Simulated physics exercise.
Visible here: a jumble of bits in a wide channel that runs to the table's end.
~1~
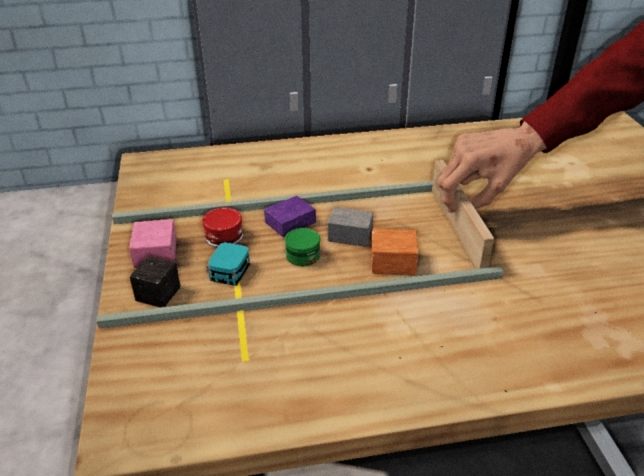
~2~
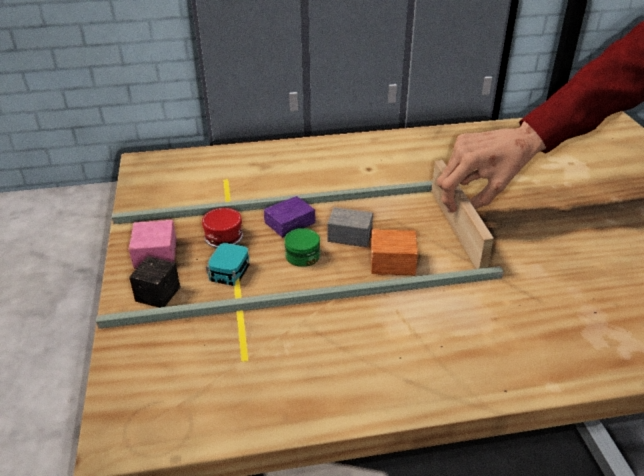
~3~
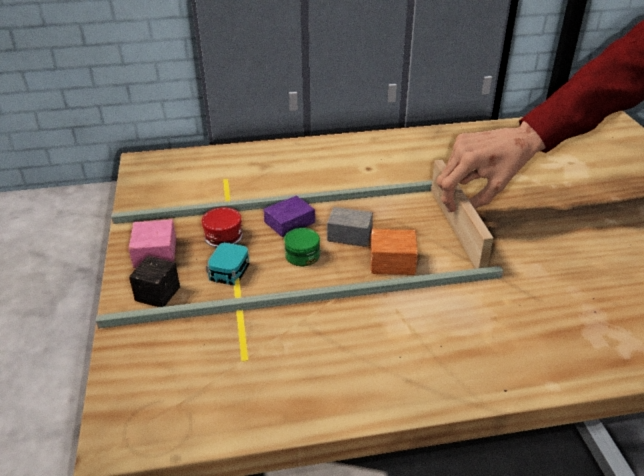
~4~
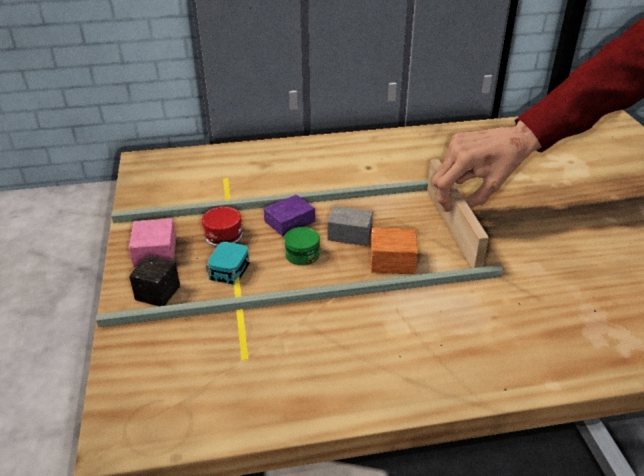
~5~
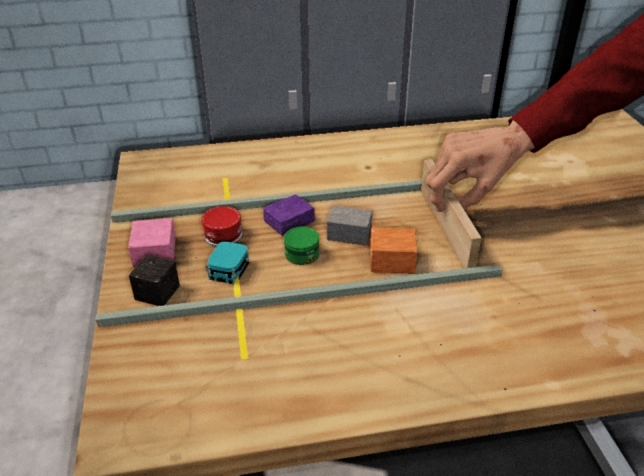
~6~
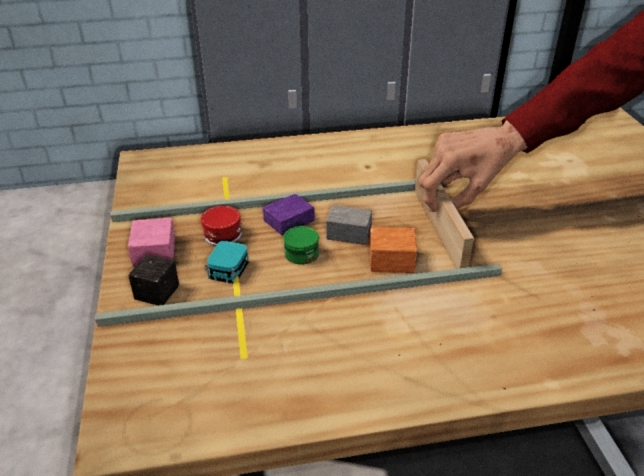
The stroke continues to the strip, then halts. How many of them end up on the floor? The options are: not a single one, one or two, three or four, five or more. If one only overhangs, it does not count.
Answer: Not a single one.
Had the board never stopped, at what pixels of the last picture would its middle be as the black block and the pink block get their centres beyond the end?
Around (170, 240), then around (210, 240).
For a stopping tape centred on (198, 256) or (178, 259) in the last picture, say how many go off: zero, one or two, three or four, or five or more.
The falls would be one or two; one or two.
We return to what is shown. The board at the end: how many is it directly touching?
It's touching 3 at the end.
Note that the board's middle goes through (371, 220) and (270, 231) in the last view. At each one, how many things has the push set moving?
Counts: 2, 7.
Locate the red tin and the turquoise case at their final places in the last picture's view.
Near (169, 232) and (146, 276).
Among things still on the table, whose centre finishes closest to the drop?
Nearest at the end: The black block.
Early on, none off yet; pink block at rest near (153, 242); black block at rest near (155, 280); red tin at rest near (222, 226).
Finally, the number that fall off is zero.
